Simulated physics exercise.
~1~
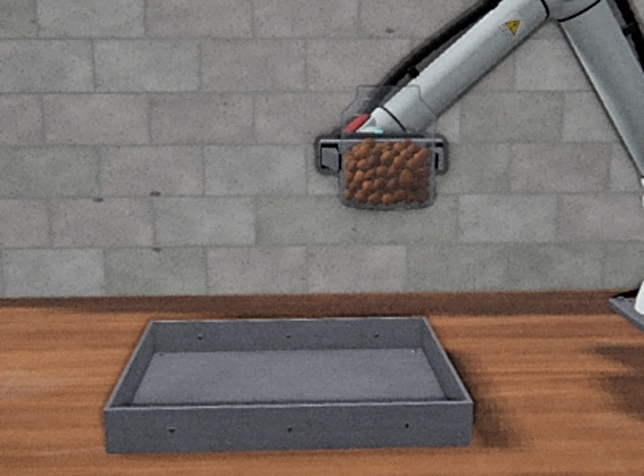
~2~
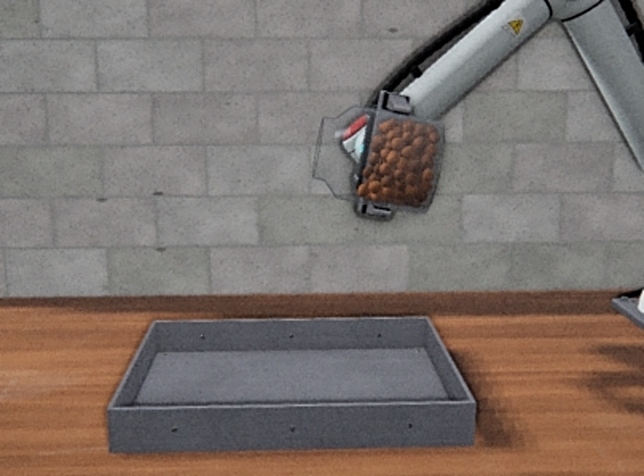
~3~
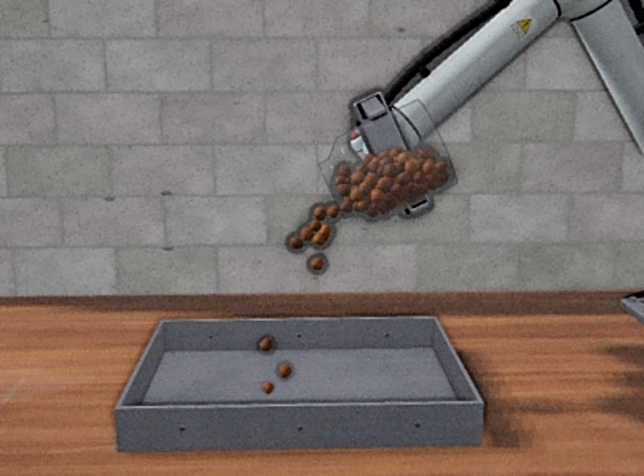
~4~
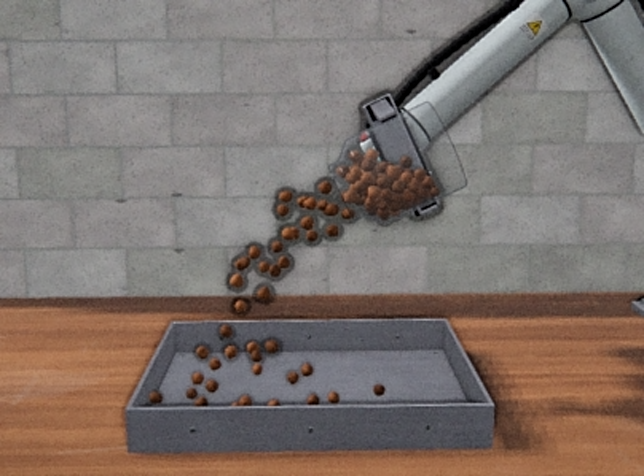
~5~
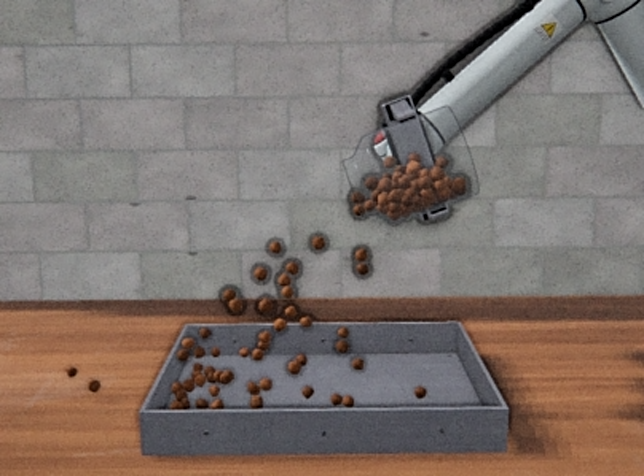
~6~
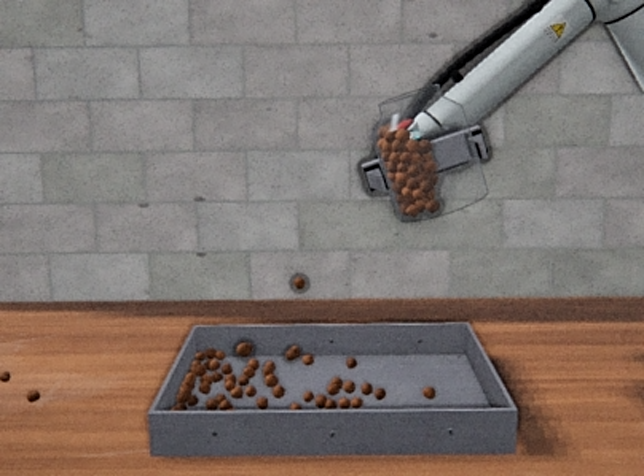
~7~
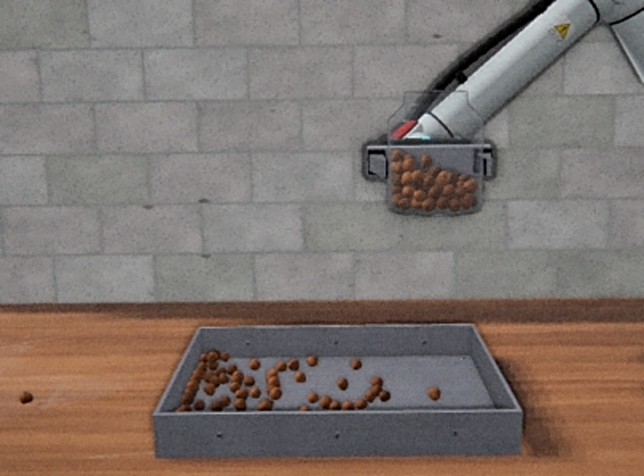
A robot arm tipped a clear jar of hazelnuts over to the left, spilling a stream of them into a grey tray and a couple onto the wooden table, then turned it upright again with roughly half the nuts still inside.
